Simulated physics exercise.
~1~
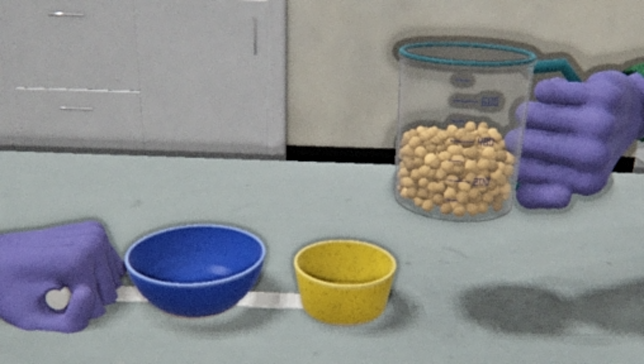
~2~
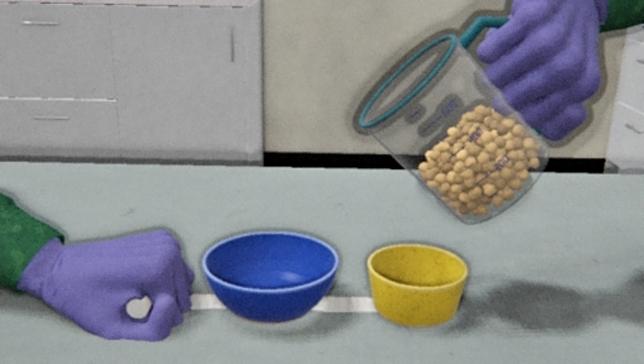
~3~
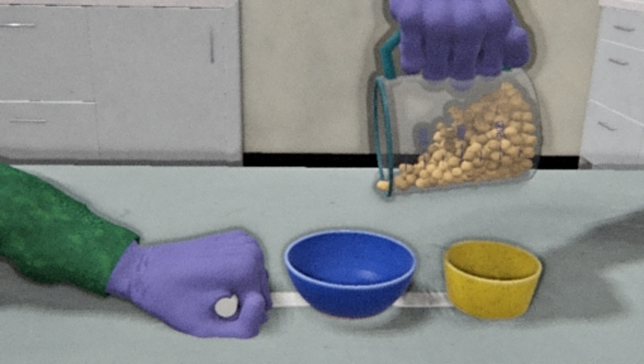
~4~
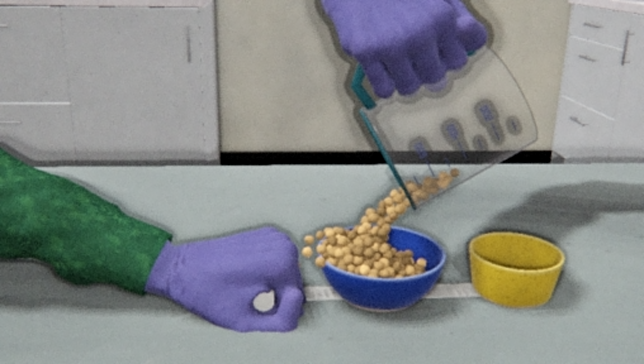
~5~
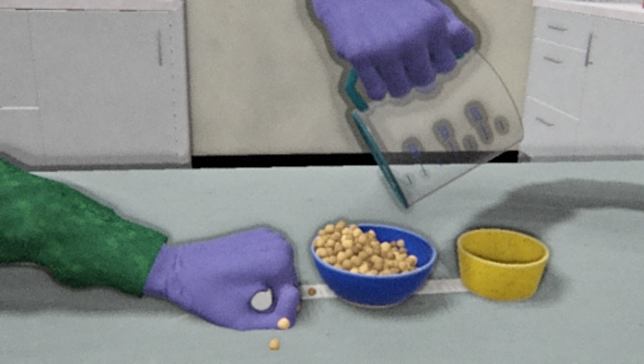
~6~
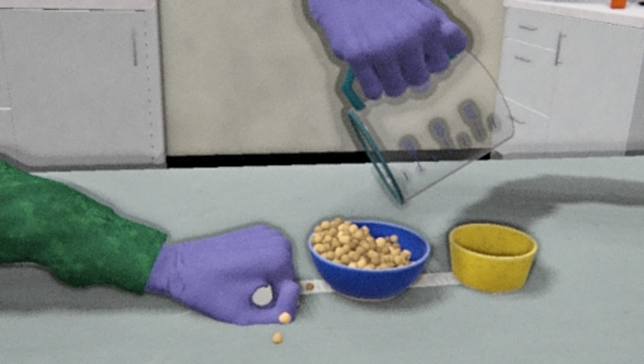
At the start, a purple-gloved hand holds a clear jug of dried chickpeas above a pale table, while another gloved hand at the left grips a strip carrying a blue bowl and a yellow dish. The strip slides to the right as the jug tips onto its side, the chickpeas gathering toward its rim. The jug tilts further and the chickpeas pour down into the blue bowl. The strip comes nearly to rest as the jug empties. Finally, the blue bowl is heaped with chickpeas, a few lie outside near the hand, and the yellow dish stays empty.
